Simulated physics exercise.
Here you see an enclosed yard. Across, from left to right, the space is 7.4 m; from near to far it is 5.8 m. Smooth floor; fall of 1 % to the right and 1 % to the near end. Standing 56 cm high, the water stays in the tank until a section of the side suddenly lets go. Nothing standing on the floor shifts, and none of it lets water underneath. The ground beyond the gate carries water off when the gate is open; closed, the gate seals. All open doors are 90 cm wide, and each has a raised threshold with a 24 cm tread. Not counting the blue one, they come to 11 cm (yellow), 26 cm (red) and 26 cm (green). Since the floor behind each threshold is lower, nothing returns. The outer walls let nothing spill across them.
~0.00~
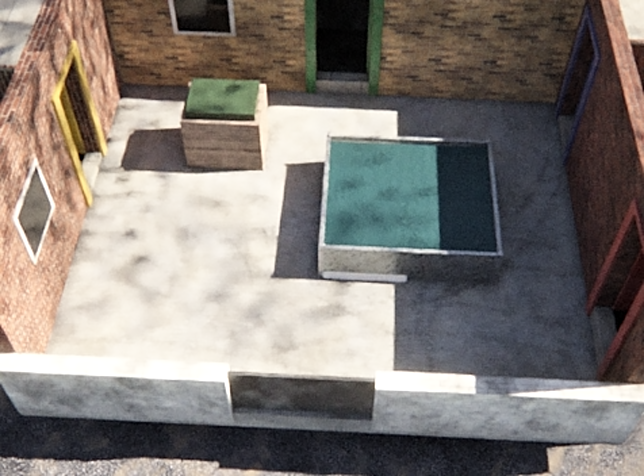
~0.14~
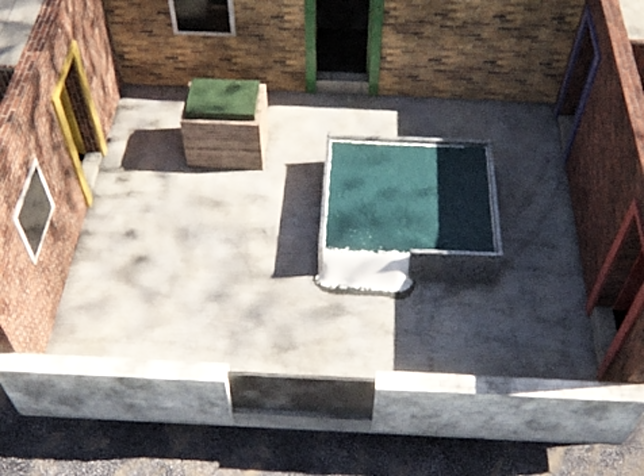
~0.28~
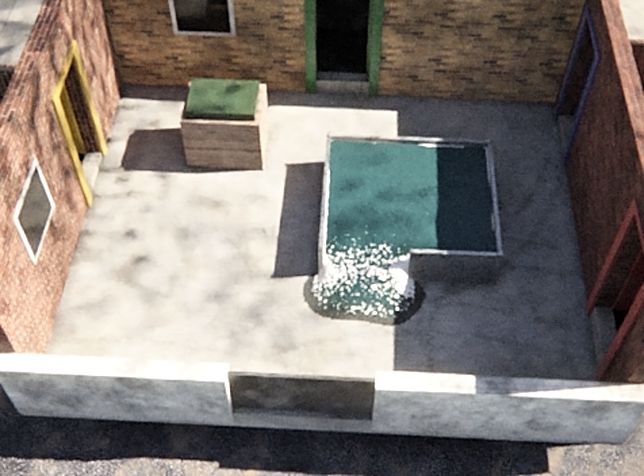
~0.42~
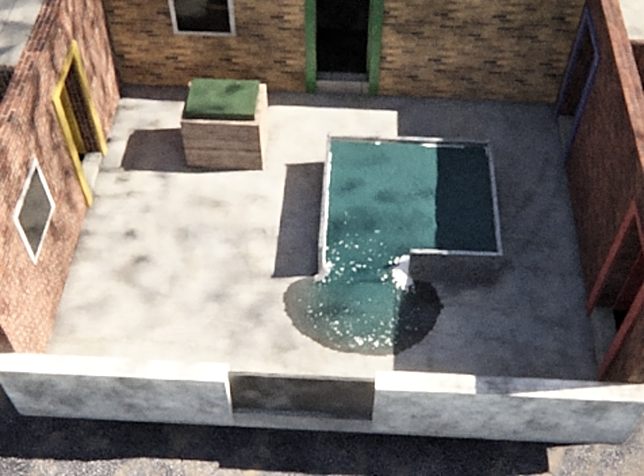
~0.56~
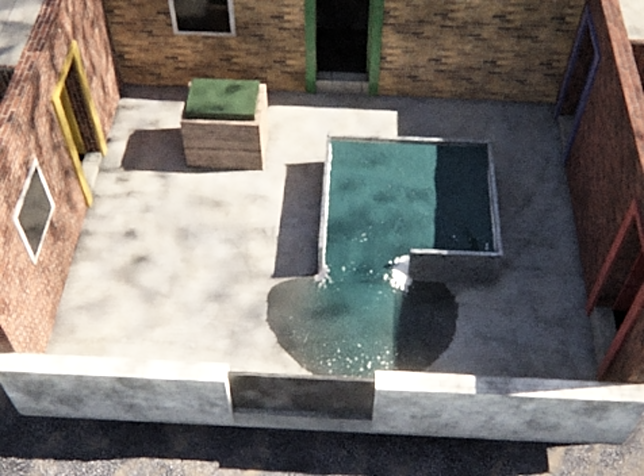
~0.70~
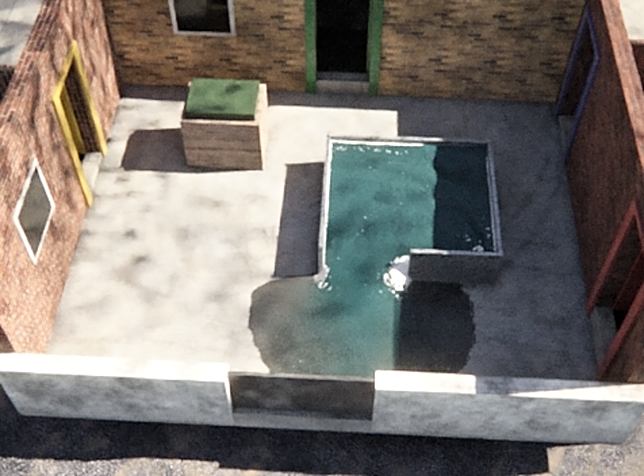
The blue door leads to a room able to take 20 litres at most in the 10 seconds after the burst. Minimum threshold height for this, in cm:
8.5 cm, roughly.
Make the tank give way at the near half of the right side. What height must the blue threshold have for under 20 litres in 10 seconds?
The answer is some 9.5 cm.
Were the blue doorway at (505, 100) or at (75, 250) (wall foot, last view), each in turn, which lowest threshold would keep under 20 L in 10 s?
Roughly 9.0 and 6.0 cm.
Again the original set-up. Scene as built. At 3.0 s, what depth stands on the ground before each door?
In cm - yellow: 0, red: 20, green: 0, blue: 0.
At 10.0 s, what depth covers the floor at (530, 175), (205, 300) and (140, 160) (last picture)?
In that order: 8, 5 and 7 cm.
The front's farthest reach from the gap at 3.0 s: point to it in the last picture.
(37, 385).
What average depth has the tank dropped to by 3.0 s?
Roughly 28 cm.
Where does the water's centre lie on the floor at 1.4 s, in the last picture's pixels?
My guess is close to (394, 257).
After 1.4 s water covers 15 % of the floor, deepest (36 cm) near (354, 402); it has not reached the blue door.
After 3.0 s water covers 35 % of the floor, deepest (30 cm) near (51, 386); it has not reached the blue door.
After 10.0 s water covers 100 % of the floor, deepest (13 cm) near (606, 416); 10 cm at the blue door, 8 litres in over its 11 cm threshold.
At the blue door as built, the water arrived by 4.2 s and peaked near 13 cm at 8.4 s.
Run again over the same 10 s with other heights there, 32 litres in over 7 cm, 12 litres over 10 cm. The limit of 20 litres is kept from about 8.5 cm up.
